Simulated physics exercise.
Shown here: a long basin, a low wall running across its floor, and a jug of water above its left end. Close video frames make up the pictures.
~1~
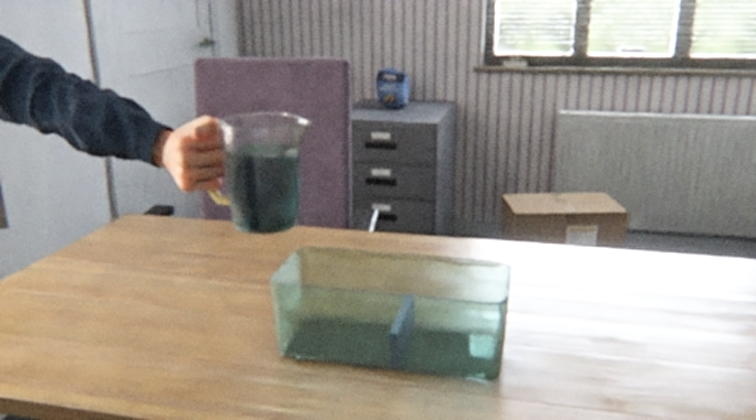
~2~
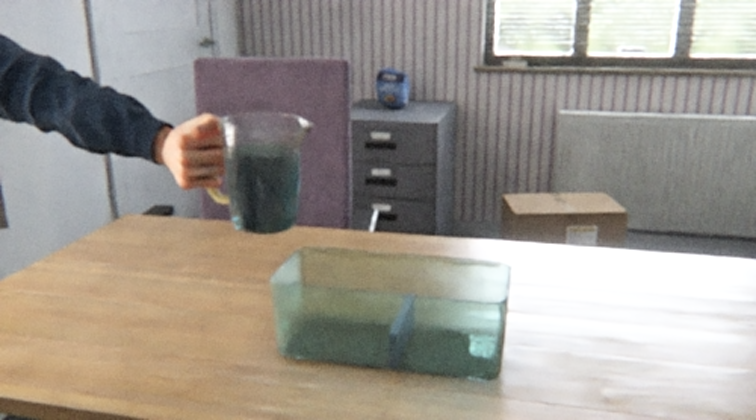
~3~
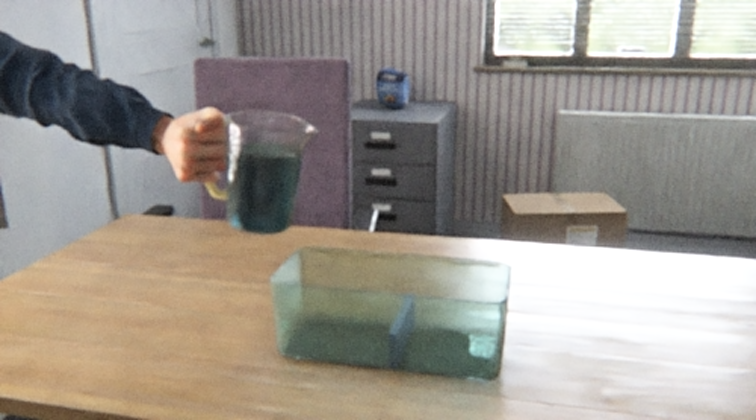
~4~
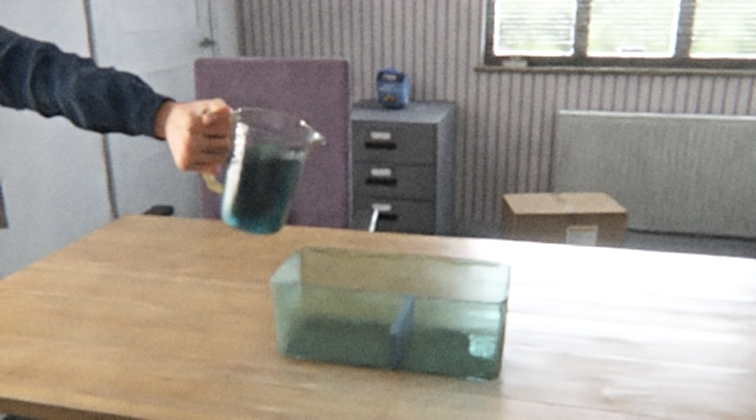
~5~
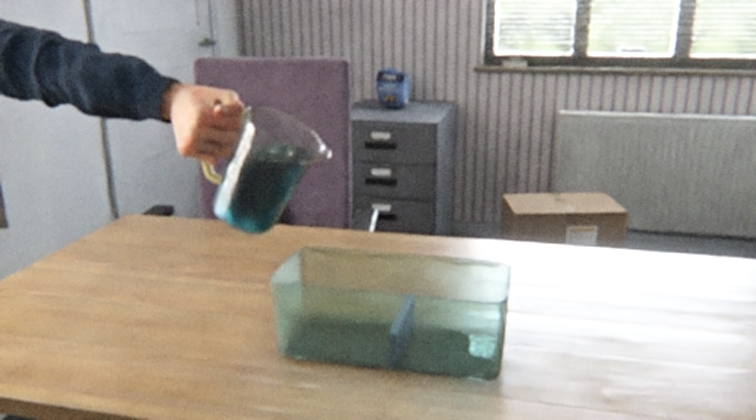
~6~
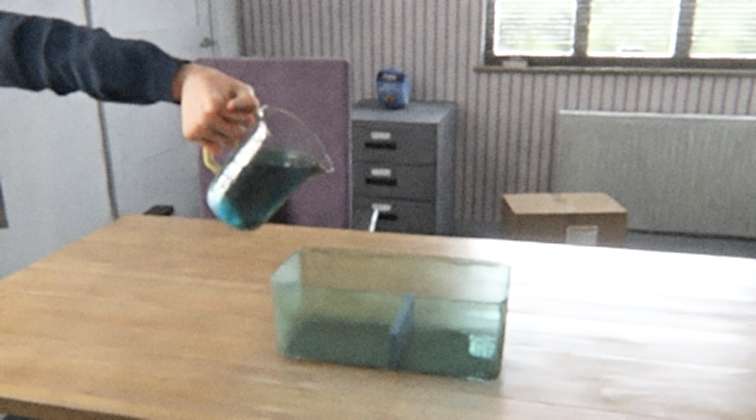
In a room with a wooden table, a hand held a glass jug of dark blue-green water above the left end of a long, clear basin with a low divider, then steadily tilted it rightward.
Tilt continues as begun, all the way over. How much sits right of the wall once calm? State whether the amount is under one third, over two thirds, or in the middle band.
The share right of the wall does not reach a third.
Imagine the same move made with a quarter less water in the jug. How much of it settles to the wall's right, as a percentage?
About 5 in a hundred.
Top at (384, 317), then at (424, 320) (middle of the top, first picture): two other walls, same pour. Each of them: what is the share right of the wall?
Record: Case 1 near 15 %, case 2 near 10 %.
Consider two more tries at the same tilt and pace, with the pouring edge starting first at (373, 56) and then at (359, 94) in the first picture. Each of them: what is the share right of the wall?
About 85 per cent, then about 90 per cent.
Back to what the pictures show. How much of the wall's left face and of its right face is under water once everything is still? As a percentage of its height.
I'd say about 60 for the left and about 0 for the right.
A moment on, the tilt is 93° and 70 per cent is still to pour, 11 is left of the wall and 0 right of it.
Next, the tilt is 100° and 26 per cent is still to pour, 54 is left of the wall and 1 right of it.
Then the tilt is 100° and 7 per cent is still to pour, 83 is left of the wall and 3 right of it.
Later the tilt is 100° and 1 per cent is still to pour, 93 is left of the wall and 3 right of it.
At rest 94 per cent lies left of the wall, 3 right of it and 3 outside.
